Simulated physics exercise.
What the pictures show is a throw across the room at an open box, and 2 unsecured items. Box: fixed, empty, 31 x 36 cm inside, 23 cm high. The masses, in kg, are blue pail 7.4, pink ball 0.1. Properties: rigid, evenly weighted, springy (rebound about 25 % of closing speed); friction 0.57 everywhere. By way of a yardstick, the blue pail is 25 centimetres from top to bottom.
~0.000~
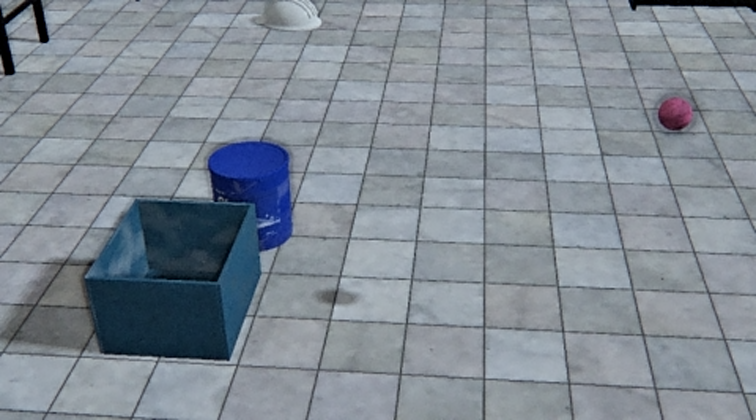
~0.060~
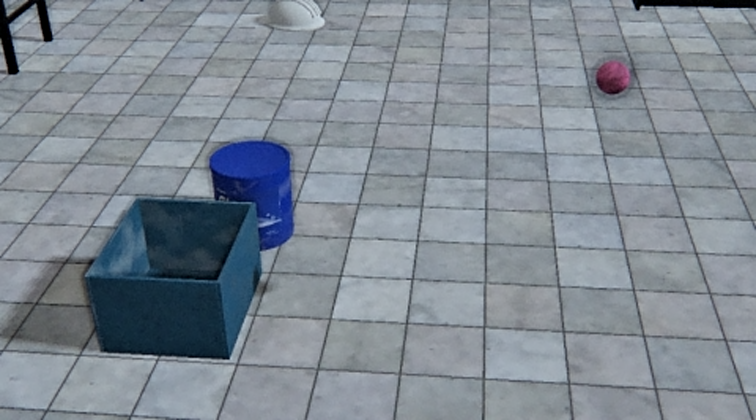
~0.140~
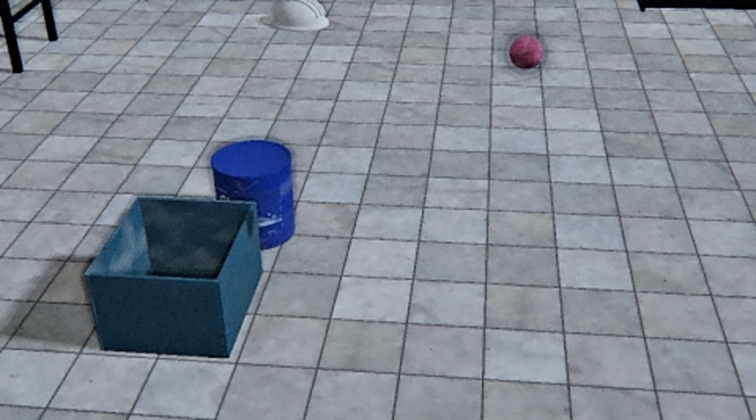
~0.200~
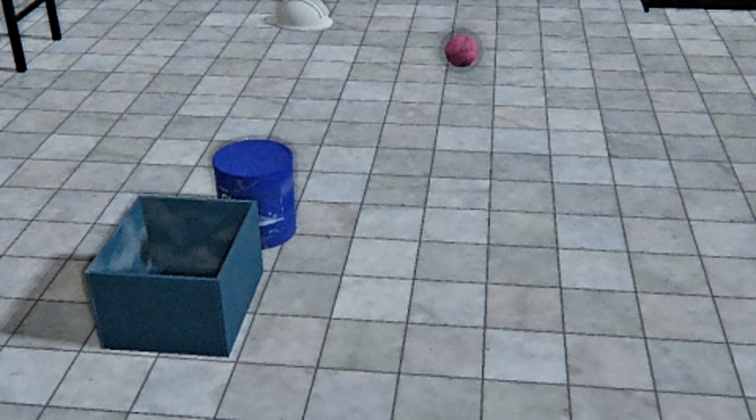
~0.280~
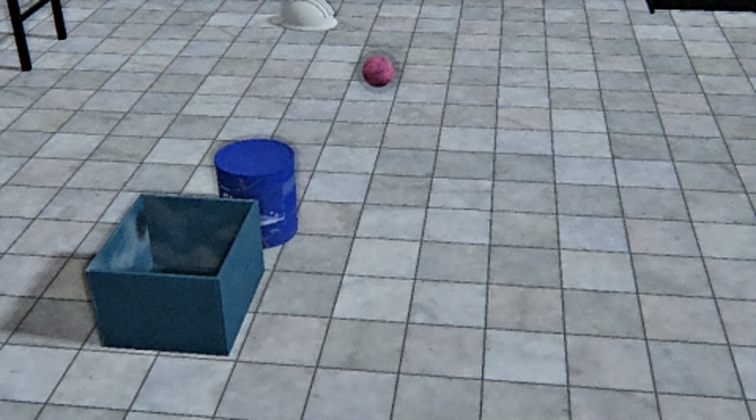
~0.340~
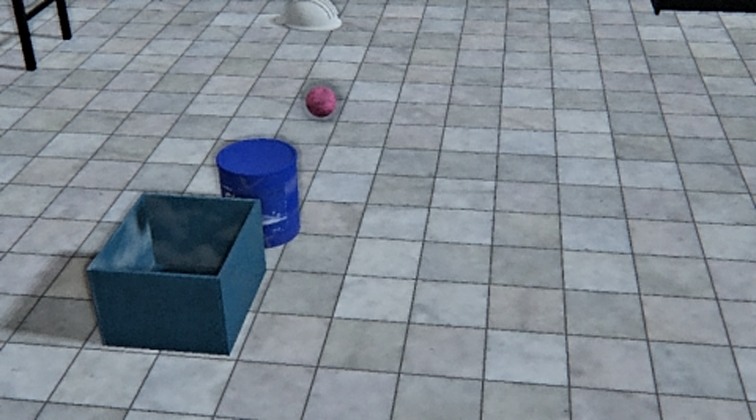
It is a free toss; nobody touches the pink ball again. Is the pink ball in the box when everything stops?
My guess is it is left in the box.
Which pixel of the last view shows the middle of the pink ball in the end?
Somewhere around (222, 265).
After 0.44 s, 16 cm to go; pink ball near (235, 177).
After 0.64 s, ball inside the box; pink ball near (171, 248).
After 0.84 s, ball inside the box; pink ball near (200, 263).
At rest (2.2 s), ball inside the box; blue pail in place, give or take 10 cm. Seen from the same camera at the end, pink ball near (222, 265).
